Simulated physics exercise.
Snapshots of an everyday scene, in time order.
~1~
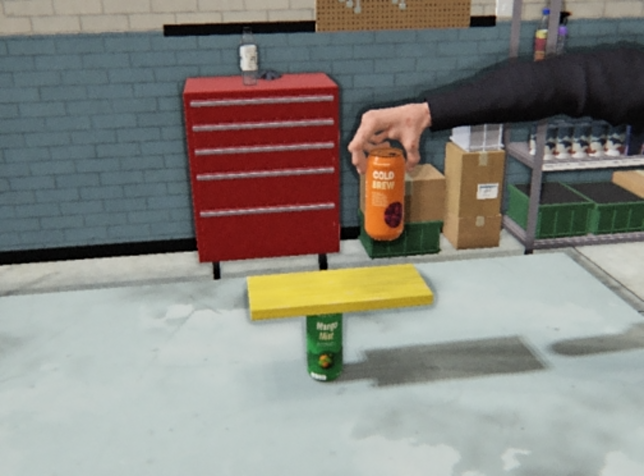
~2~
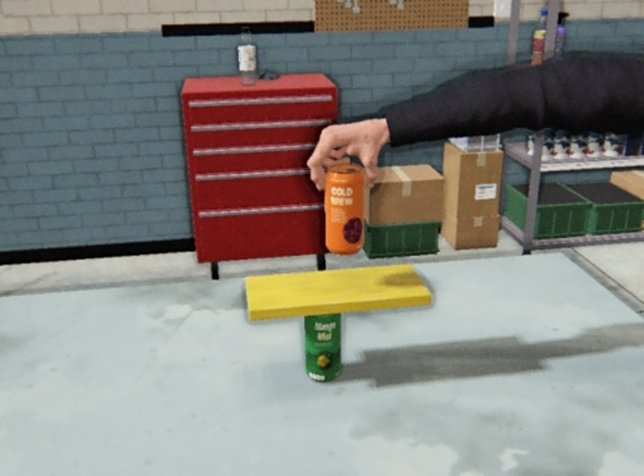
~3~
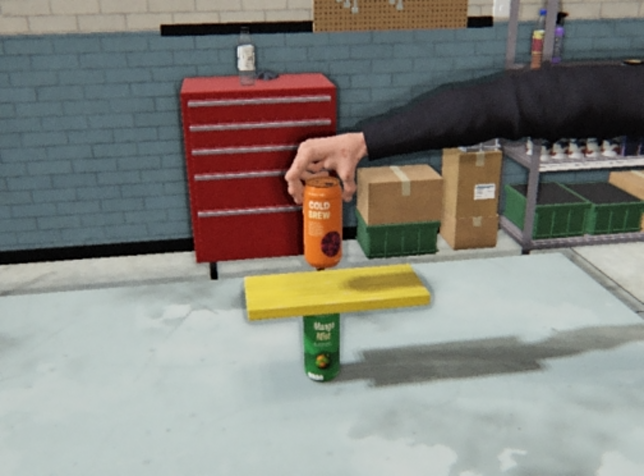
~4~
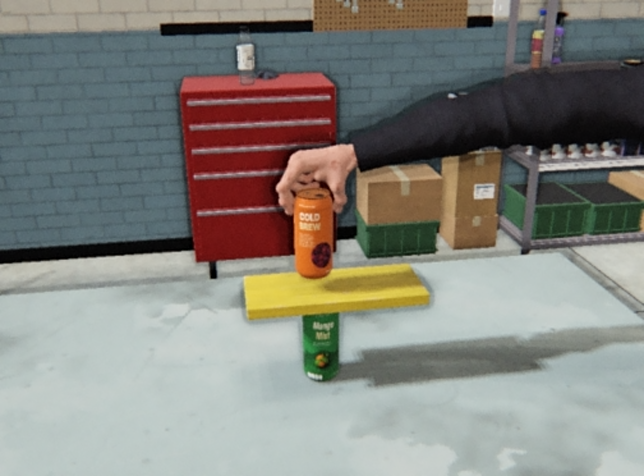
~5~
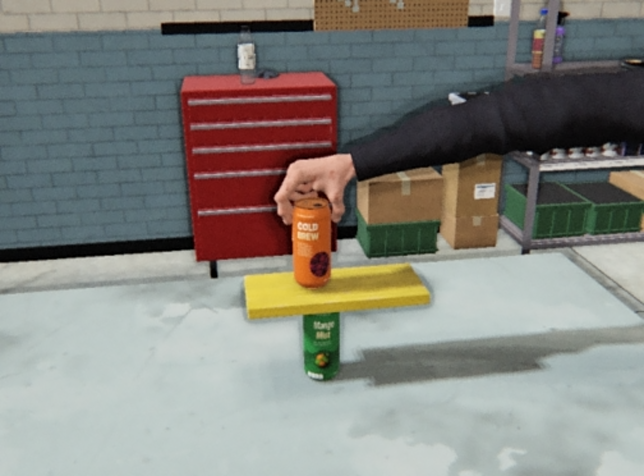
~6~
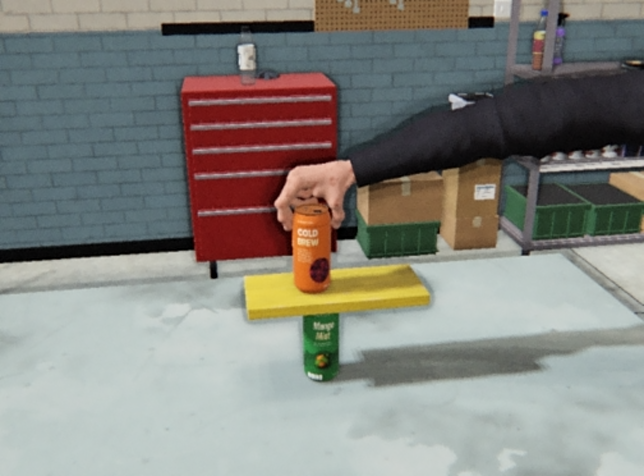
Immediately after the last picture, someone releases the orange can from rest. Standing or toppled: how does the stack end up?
The stack ends up standing.
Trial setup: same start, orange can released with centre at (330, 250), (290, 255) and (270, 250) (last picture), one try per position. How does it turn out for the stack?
The stack remains standing the first time, remains standing the second time, and remains standing the third time.
Then, 0.80 s past the last view, nothing moves.
Then, 1.70 s past the last view, orange can resting near (312, 250).
Finally, all 3 still in place. Final places as the last picture's camera would see them, orange can near (312, 250). The stack keeps its balance.
